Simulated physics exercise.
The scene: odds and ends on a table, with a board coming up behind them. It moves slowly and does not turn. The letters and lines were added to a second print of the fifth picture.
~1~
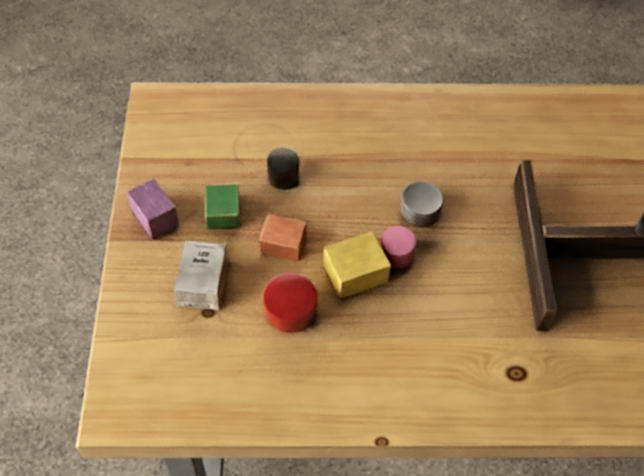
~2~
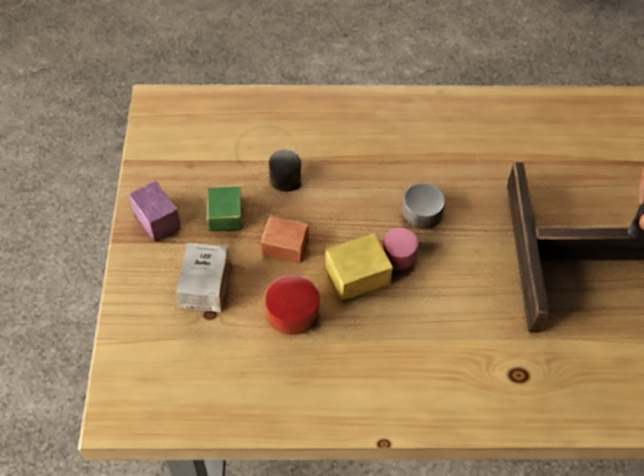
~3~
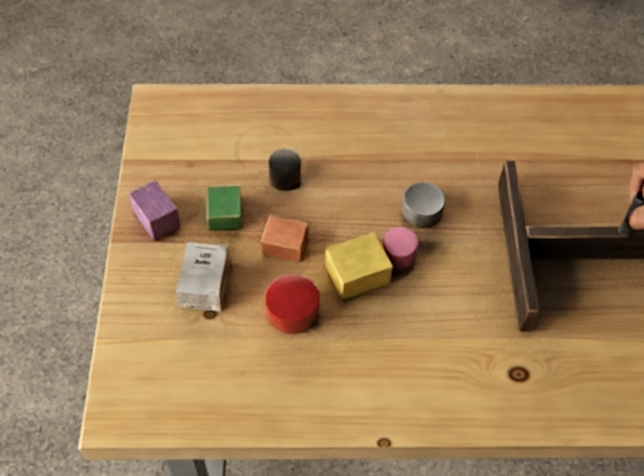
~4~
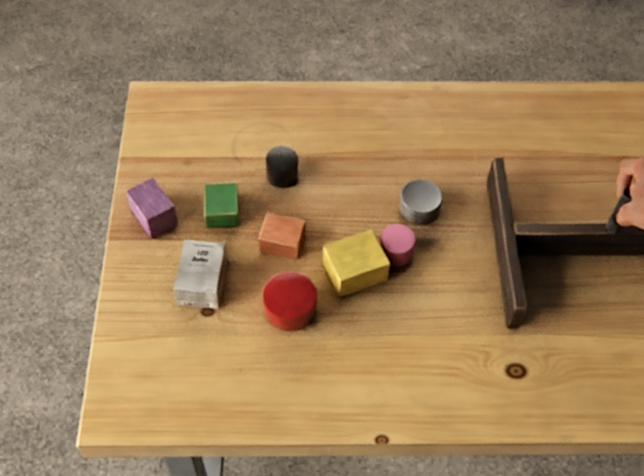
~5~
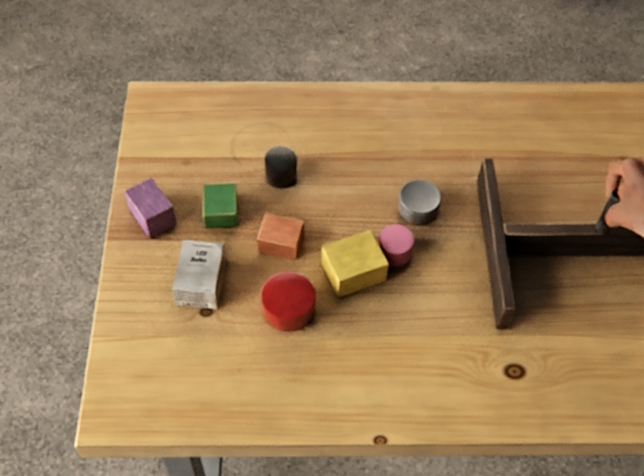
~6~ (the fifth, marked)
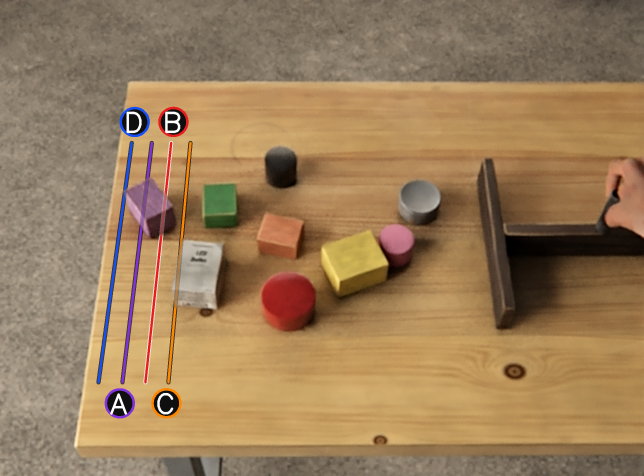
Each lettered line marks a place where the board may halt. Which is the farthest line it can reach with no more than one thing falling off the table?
No farther than C.
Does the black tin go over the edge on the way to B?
No.
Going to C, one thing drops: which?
It is the purple block.
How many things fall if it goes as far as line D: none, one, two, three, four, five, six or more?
By then, six or more.
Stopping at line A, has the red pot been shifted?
Yes.
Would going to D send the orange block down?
Yes.
On the marked copy, A at (138, 252); B at (159, 252); C at (180, 252); D at (117, 252).
With C. Early on, board (384, 229); yellow block (333, 269); grey jar (354, 202).
Further on, board (271, 229); green block (200, 200); orange block (212, 235).
At the end, board (181, 229); purple block over the edge; green block (116, 193); one fallen.
As for the rest, A drops four; B drops three; D drops seven.
